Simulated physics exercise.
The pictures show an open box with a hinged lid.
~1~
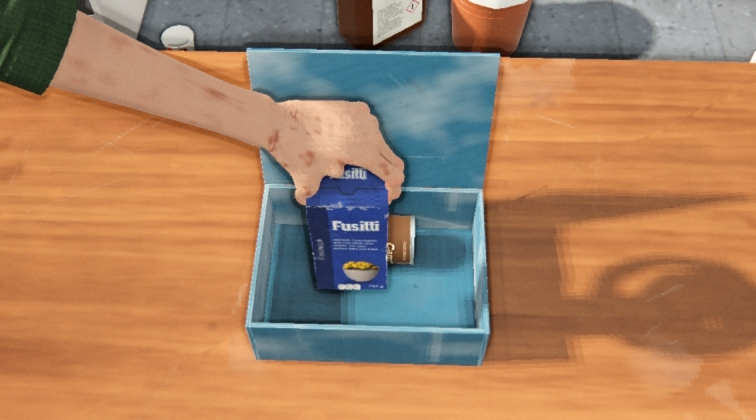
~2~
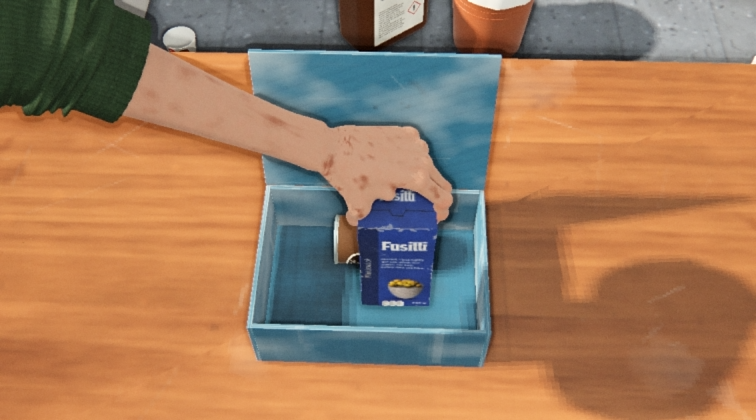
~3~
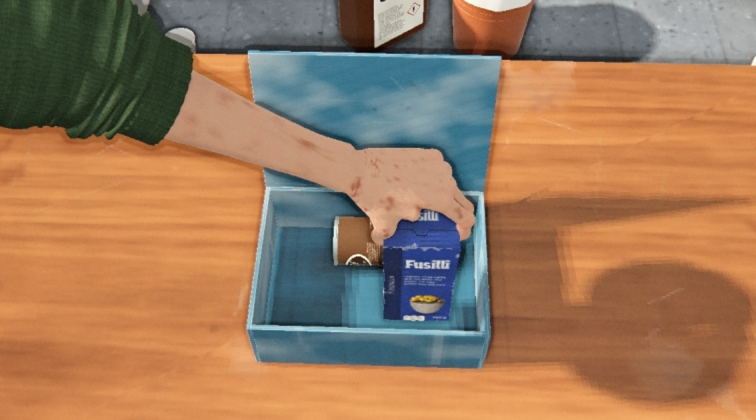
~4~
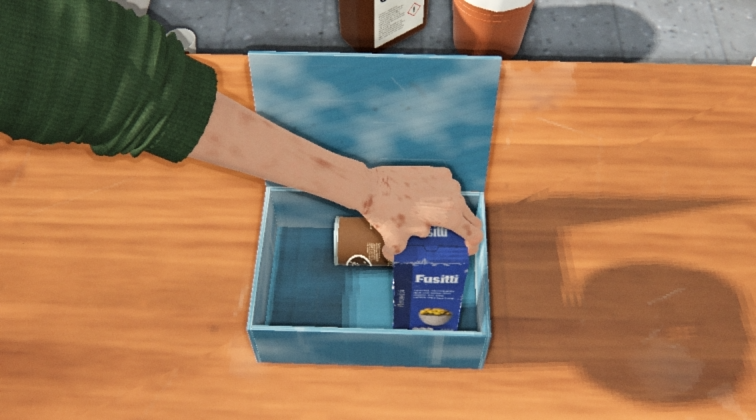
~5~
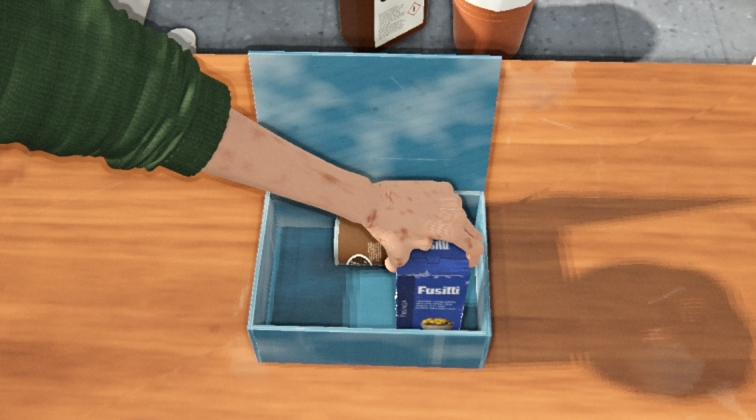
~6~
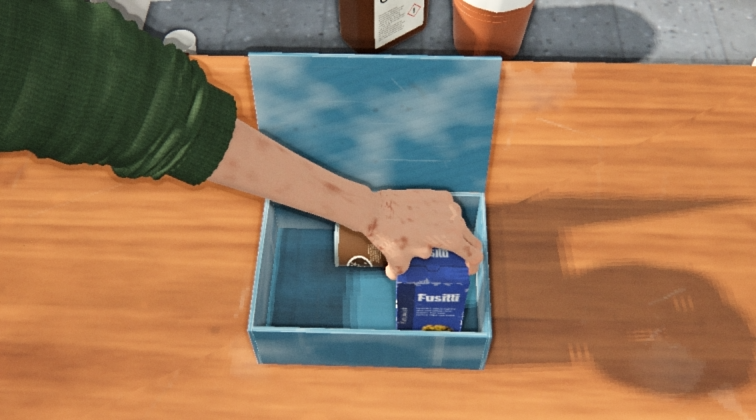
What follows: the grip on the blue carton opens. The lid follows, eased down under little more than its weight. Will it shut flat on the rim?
As it turns out, it is held up.
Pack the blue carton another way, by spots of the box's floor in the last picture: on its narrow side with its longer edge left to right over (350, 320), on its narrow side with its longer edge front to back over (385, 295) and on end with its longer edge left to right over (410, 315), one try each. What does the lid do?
First try: It shuts flat; second try: It stays ajar; third try: It stays ajar.
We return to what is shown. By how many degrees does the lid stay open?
Some 35° above the rim.
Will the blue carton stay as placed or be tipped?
The blue carton keeps its pose.
Then, 1.20 s after the last picture, lid starting down.
Then, 1.70 s after the last picture, lid 54° above the rim.
Then, 2.30 s after the last picture, lid 33° above the rim.
At rest, lid 33° above the rim; both in place. Seen from the same camera at the end, blue carton near (429, 296).
